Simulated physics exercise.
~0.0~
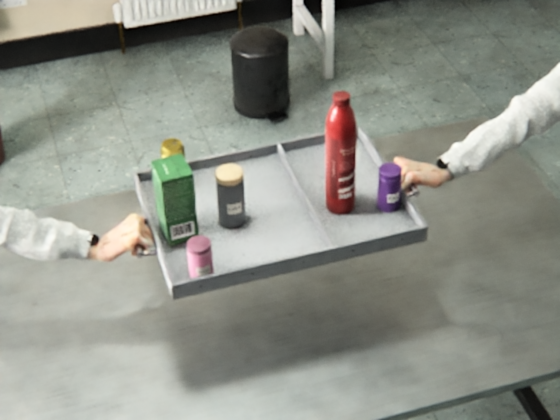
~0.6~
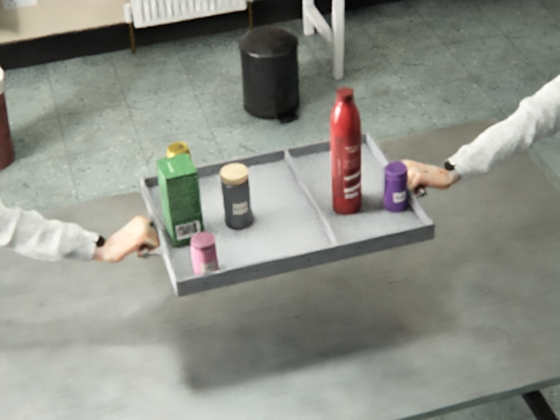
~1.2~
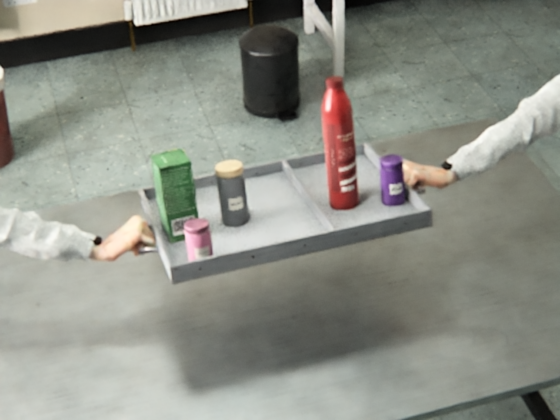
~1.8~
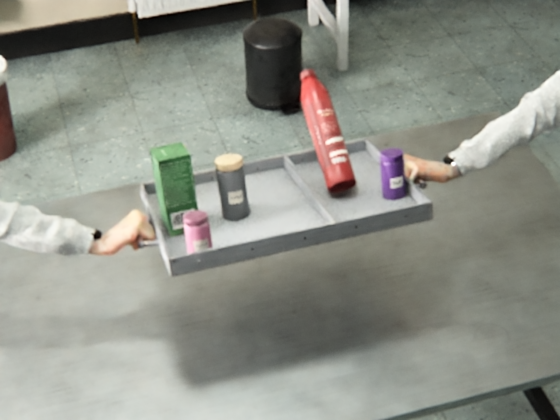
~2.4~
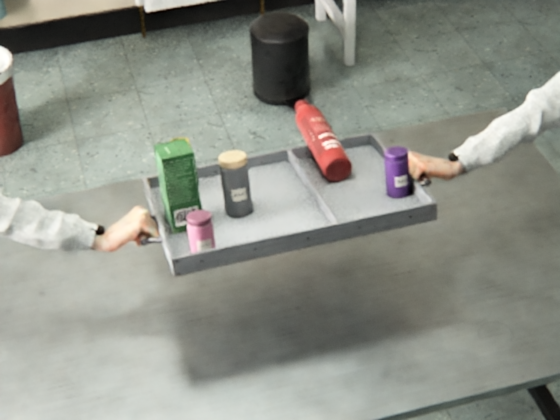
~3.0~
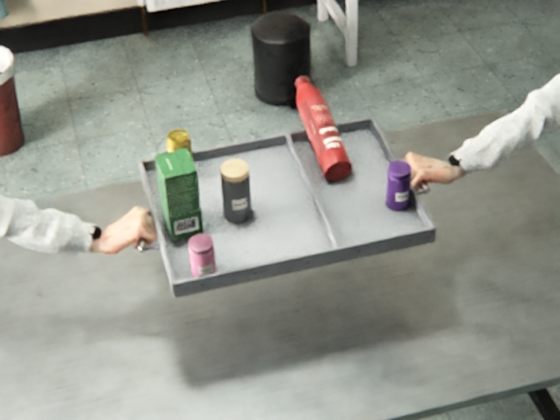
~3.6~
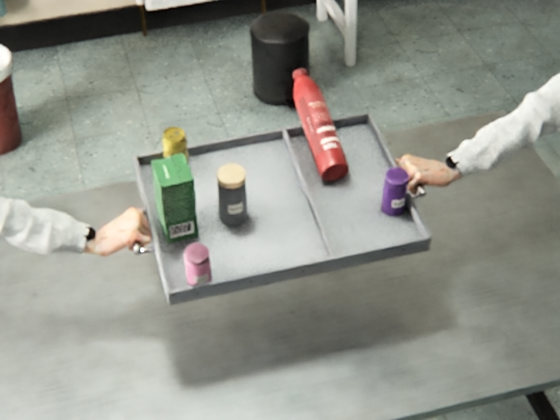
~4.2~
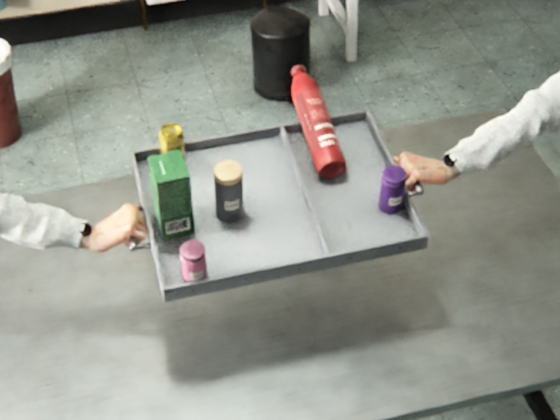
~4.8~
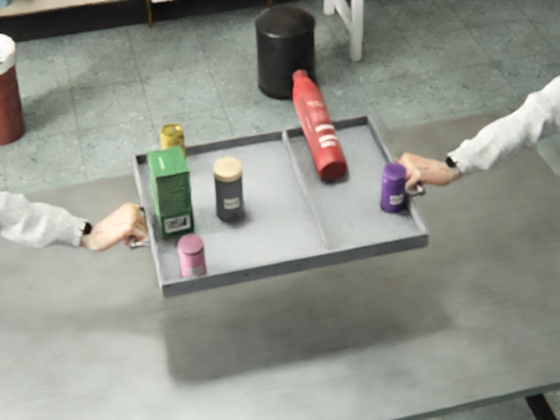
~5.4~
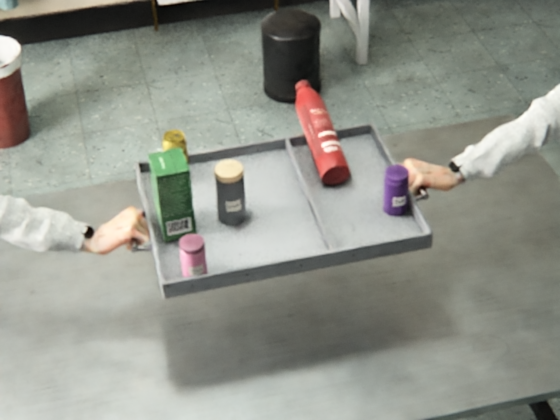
Tray held in two hands tilting away, then back, the red bottle toppling and staying on its side aboard, the rest upright.
